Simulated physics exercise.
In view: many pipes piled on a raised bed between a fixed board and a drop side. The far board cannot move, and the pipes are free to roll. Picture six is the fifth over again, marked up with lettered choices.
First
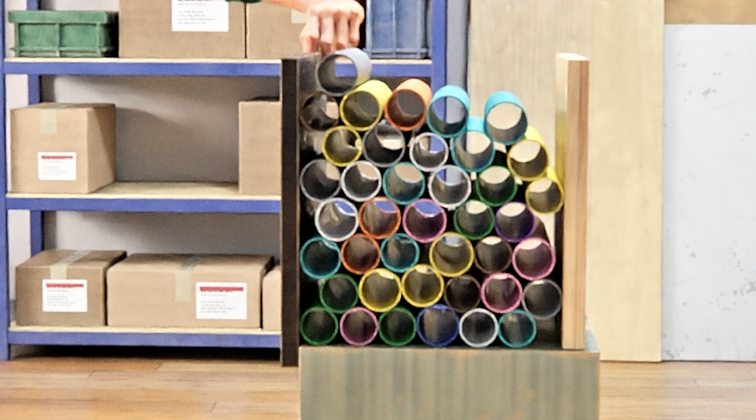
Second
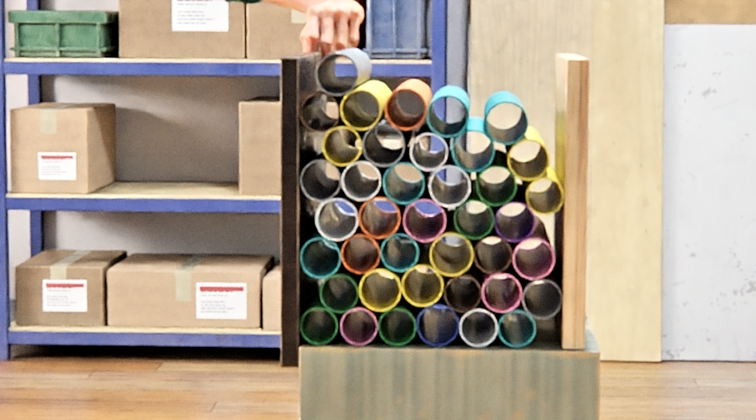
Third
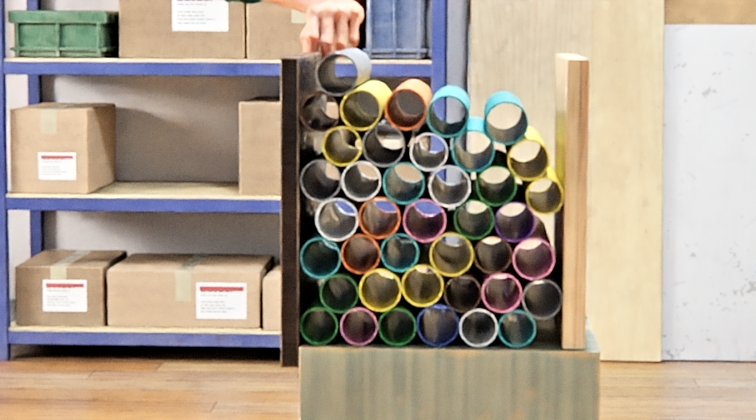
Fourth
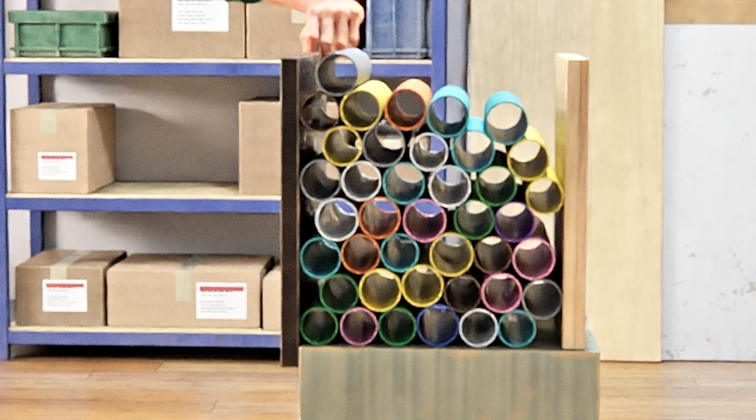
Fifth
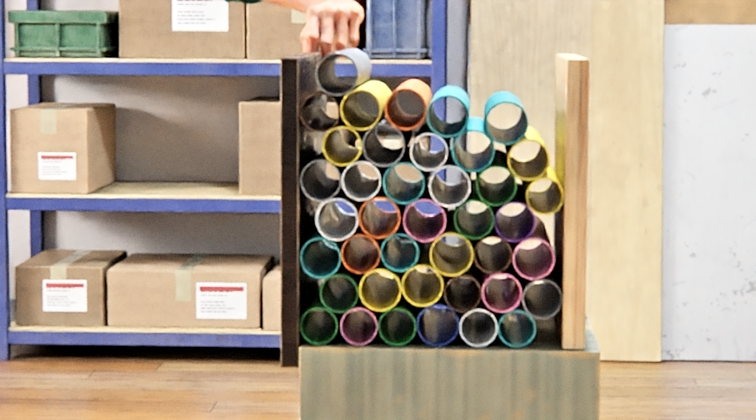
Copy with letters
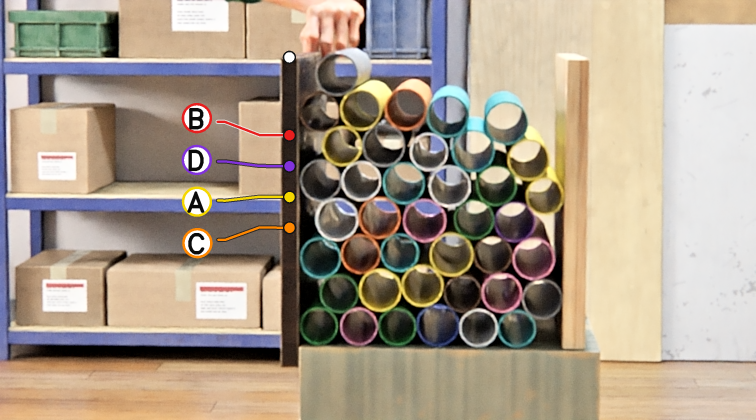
A hand reaches in at the top left, resting on a grey pipe above a stack of yellow, turquoise, orange, green, white and purple pipes, seen end-on from the front in a storeroom. The pipes sit on a grey-green base between a dark board on the left and a pale wooden one on the right, with boxes on blue shelving behind. Nothing visibly moves, and the camera stays still.
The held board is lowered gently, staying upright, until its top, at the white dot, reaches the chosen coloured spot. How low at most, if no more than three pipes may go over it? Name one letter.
It can be let down to A.
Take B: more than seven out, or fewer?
Fewer than seven.
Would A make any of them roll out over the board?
Yes.
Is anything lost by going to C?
At C: Yes.
On the copy, A at (289, 197); B at (289, 135); C at (290, 228); D at (289, 166); the white dot at (289, 57).
On A. First, top of the board (300, 120).
Then, top of the board (300, 193).
Finally, top of the board (300, 196), two out over the board.
By contrast, B none out over the board; C more than three out over the board; D two out over the board.
